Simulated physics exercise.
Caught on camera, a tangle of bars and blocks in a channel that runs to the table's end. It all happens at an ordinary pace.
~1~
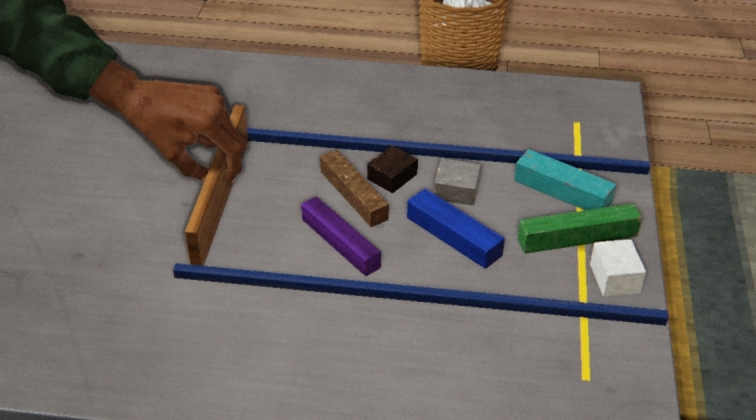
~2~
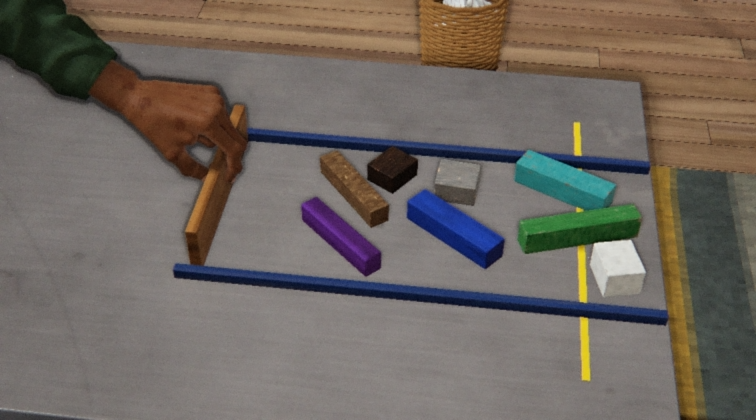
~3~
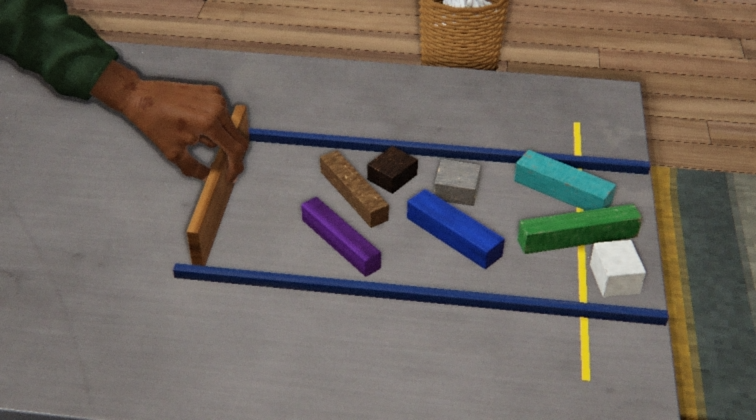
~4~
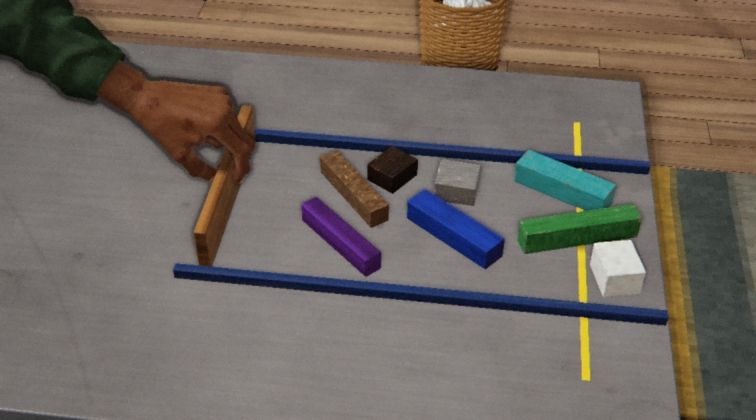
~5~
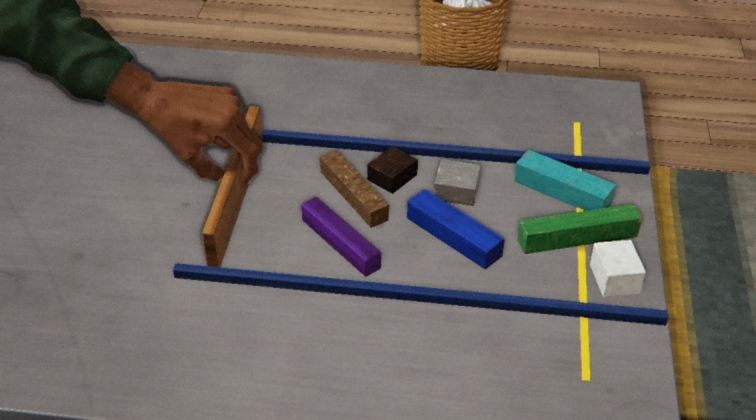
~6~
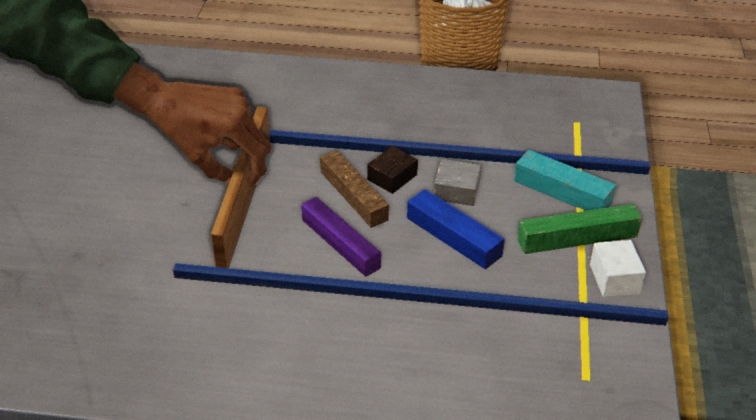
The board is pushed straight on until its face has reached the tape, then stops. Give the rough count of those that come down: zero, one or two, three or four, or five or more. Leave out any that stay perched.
In the end the number that fall off is three or four.
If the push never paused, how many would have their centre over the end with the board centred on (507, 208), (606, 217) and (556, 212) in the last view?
Past the end: 0, 5 and 3.
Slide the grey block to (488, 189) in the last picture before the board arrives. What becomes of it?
The grey block comes down.
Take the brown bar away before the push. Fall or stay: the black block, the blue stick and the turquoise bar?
The black block survives, the blue stick is kept, the turquoise bar falls.
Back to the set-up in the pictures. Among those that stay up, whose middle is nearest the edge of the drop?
That is the grey block.
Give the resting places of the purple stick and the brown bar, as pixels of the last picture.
First (593, 263), then (607, 216).
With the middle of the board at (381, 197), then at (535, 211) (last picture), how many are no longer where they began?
First 5, then 8.
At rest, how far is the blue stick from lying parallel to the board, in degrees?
Roughly 15° out of line.
Soon after, none off yet; white block at rest near (617, 268); green bar at rest near (580, 229); turquoise bar at rest near (564, 183).
In the end, the number that fall off is three or four; gone, turquoise bar, green bar and white block.
